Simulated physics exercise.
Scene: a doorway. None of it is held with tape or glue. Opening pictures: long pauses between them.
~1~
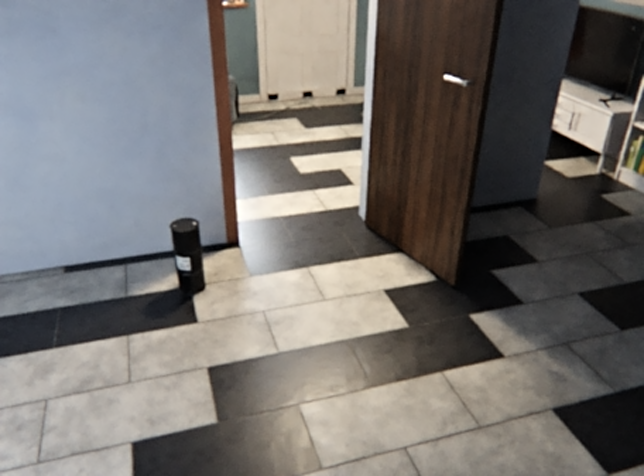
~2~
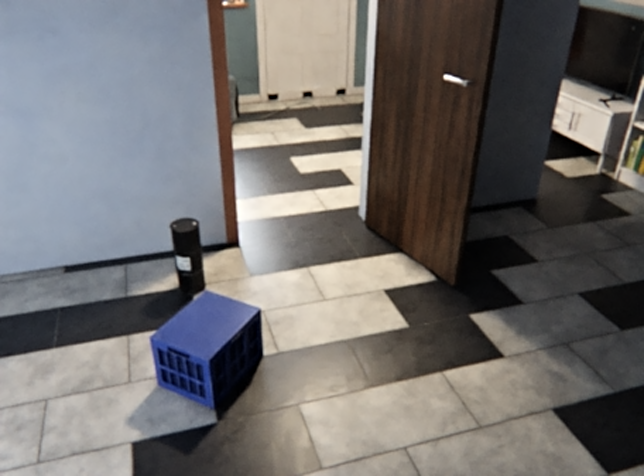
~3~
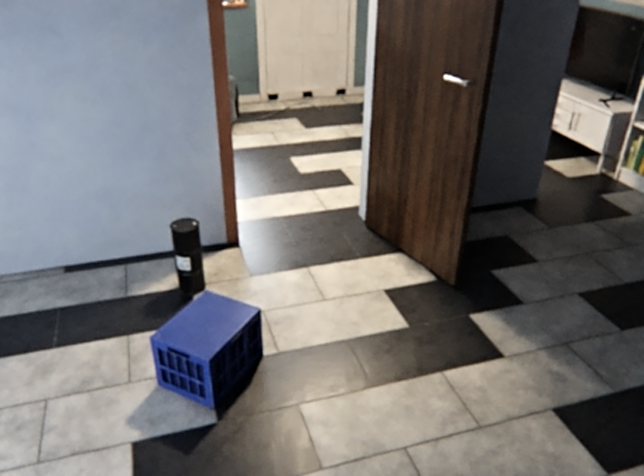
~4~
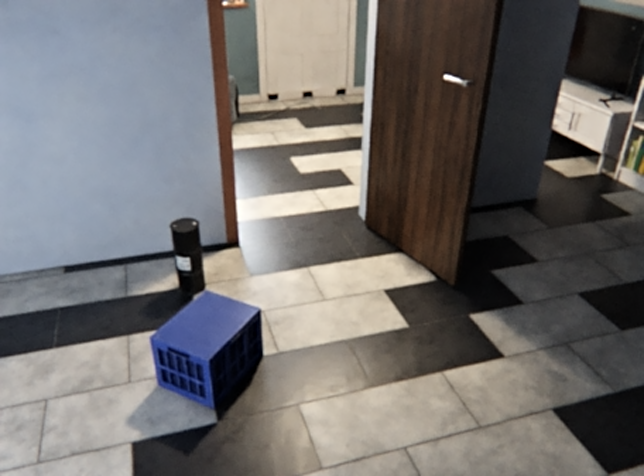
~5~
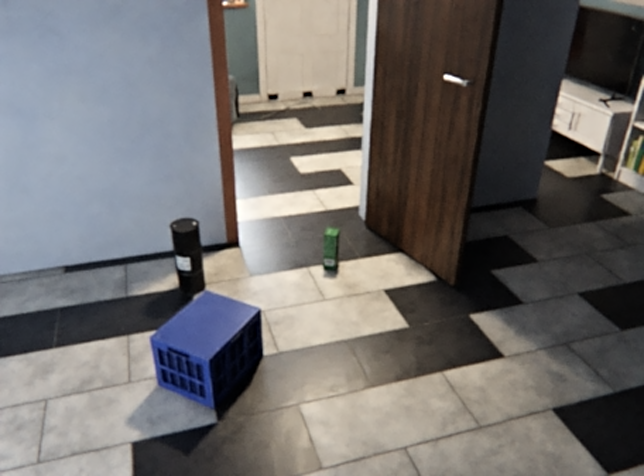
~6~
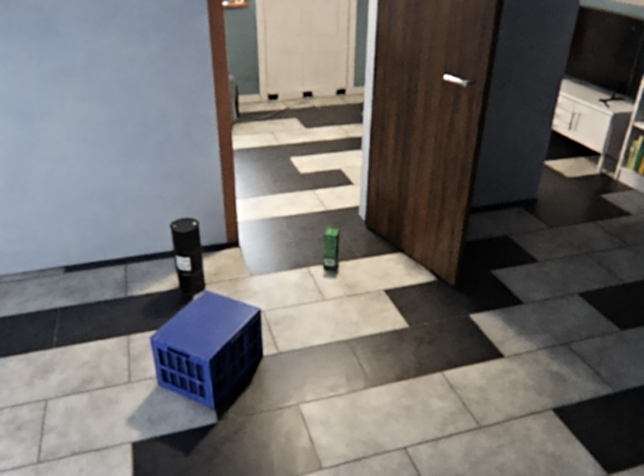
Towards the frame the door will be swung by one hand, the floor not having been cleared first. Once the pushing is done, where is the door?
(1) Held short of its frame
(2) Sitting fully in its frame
Answer: 2.
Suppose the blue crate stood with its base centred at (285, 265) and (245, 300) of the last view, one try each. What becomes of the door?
Try 1 - gets caught; try 2 - swings fully home.
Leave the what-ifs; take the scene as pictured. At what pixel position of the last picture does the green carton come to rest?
Looks like it settles somewhere around (260, 217).
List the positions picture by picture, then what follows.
Door wide open and still, in the first picture.
Door wide open and still; blue crate (210, 346); black canister (189, 257), in the second picture.
Door wide open and still; blue crate (210, 346); black canister (189, 257), in the third picture.
Door wide open and still; blue crate (210, 346); black canister (189, 257), in the fourth picture.
Door wide open and still; blue crate (210, 346); black canister (189, 257), in the fifth picture.
Door wide open and still; green carton (331, 249); blue crate (210, 346), in the sixth picture.
Then, 1.10 s past the last view, door at 55°.
Then, 1.50 s past the last view, door at 27°; green carton displaced well along near (296, 236).
Then, 1.90 s past the last view, door at 0°; green carton displaced well along near (273, 217).
Finally, door at 0°; down or leaning hard on the floor, green carton; the other 2 still in place. Final places as the last picture's camera would see them, green carton near (260, 217).
